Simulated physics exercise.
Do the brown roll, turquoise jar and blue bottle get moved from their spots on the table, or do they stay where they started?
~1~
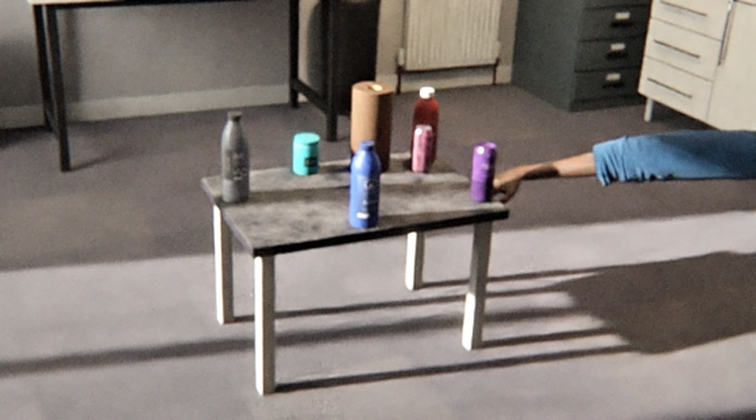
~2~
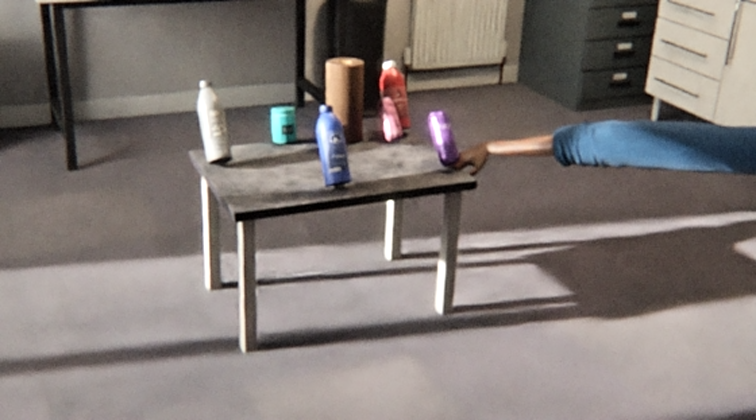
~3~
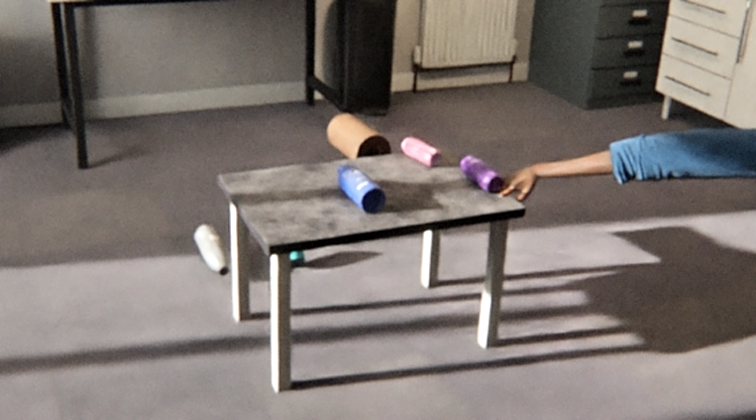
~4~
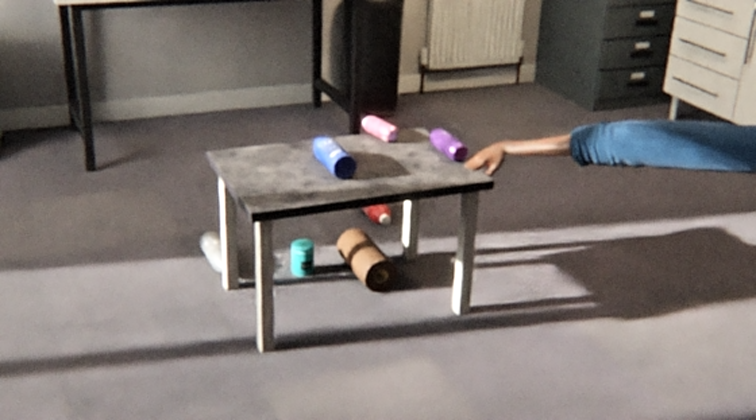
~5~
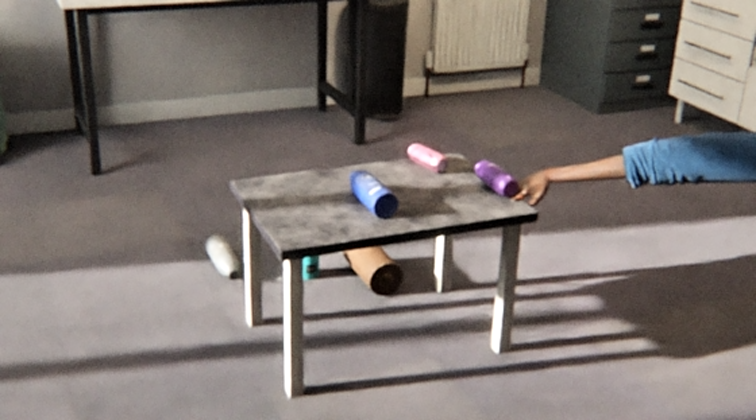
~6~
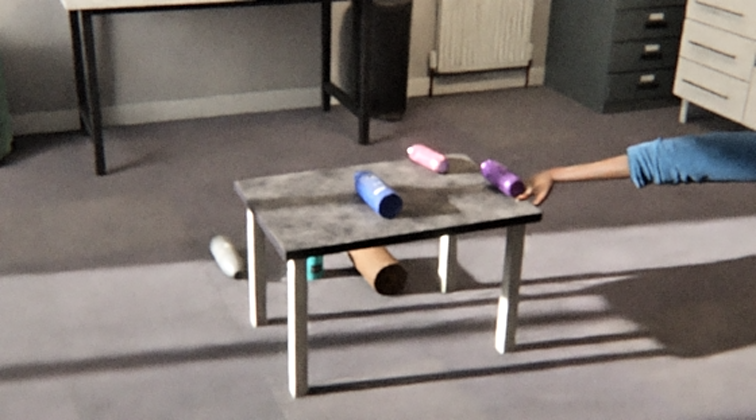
All three are moved from their spots. The brown roll and turquoise jar end up on the floor, and the blue bottle lies on its side on the tabletop.
